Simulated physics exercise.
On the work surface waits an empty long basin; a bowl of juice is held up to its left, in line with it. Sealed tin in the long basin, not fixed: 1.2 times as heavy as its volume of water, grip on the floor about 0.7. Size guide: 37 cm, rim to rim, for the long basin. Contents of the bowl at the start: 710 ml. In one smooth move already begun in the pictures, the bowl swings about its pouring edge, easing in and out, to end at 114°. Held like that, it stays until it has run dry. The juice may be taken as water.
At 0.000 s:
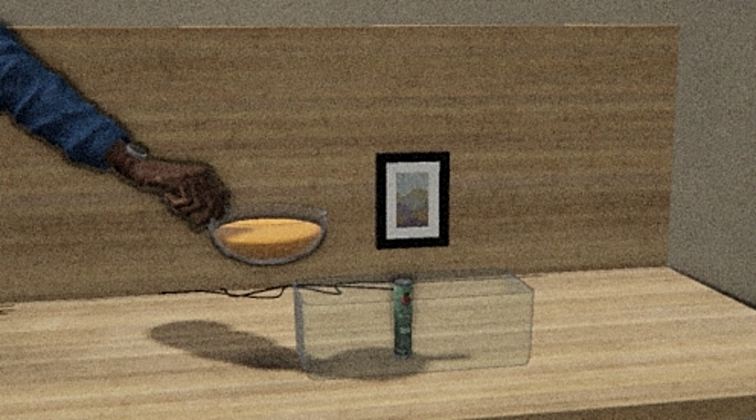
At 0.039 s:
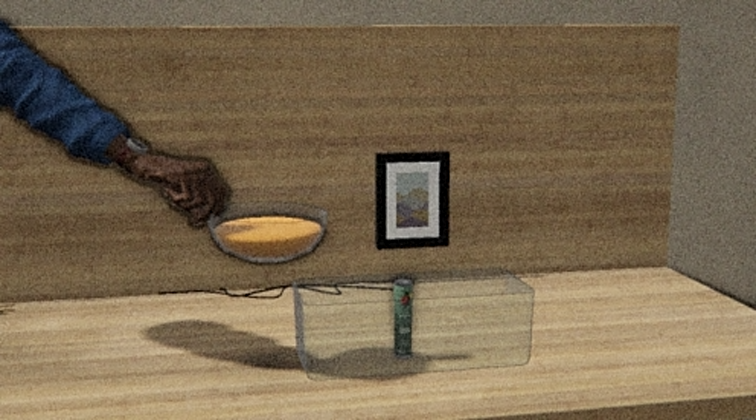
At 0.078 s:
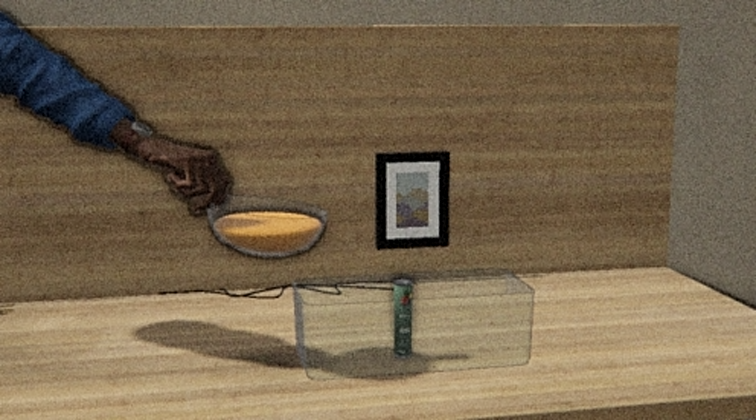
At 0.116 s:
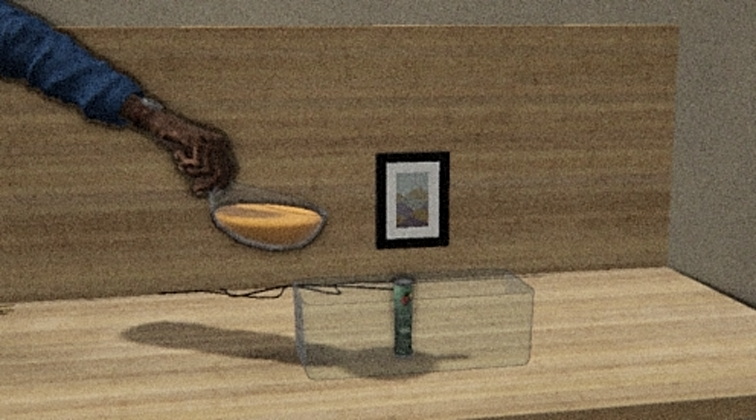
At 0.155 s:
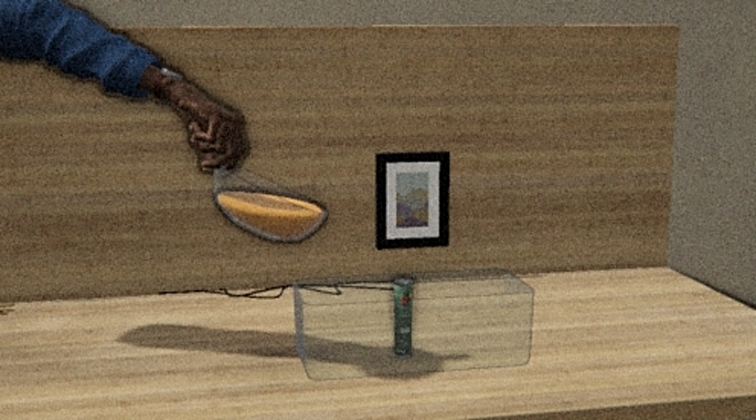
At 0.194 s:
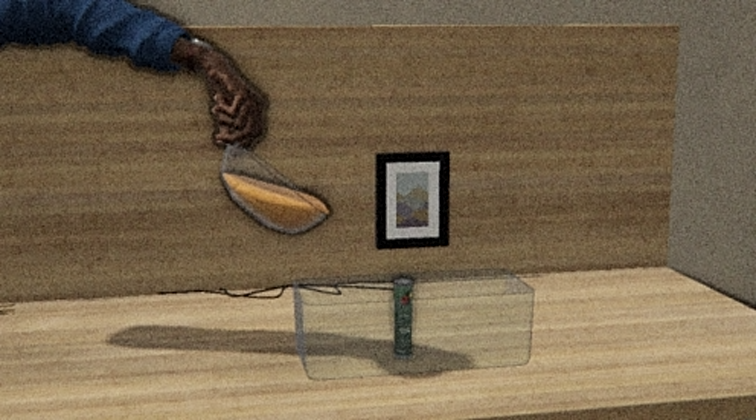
On a wooden worktop, a hand steadily tilting a clear bowl of orange liquid rightward above an empty transparent basin's left end.
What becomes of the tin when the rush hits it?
It tumbles.
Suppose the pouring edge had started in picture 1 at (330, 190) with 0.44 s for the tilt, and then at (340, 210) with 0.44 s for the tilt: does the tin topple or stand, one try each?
Try 1: Still standing; try 2: Still standing.
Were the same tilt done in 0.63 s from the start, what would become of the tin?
Then it falls.
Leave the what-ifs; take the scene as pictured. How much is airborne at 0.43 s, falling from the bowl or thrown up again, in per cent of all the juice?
Some 76 % is the figure.
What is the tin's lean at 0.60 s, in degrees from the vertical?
About 20 degrees from upright.
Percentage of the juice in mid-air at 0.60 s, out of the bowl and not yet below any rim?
About 3 percent.
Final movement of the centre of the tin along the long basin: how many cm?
It finishes around 8.0 cm from where it began.
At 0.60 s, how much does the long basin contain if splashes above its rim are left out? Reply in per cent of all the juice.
96 per cent or thereabouts.
After 0.43 s the tilt is 111° and 16 per cent is still to pour; the tin stands where it began.
After 0.60 s the tilt is 114° and 0 per cent is still to pour; the tin leans 19°.
After 0.78 s the tilt is 114° and 0 per cent is still to pour; the tin lies on its side.
After 0.98 s the tilt is 114° and 0 per cent is still to pour; the tin lies on its side.
In the end the tin lies on its side.
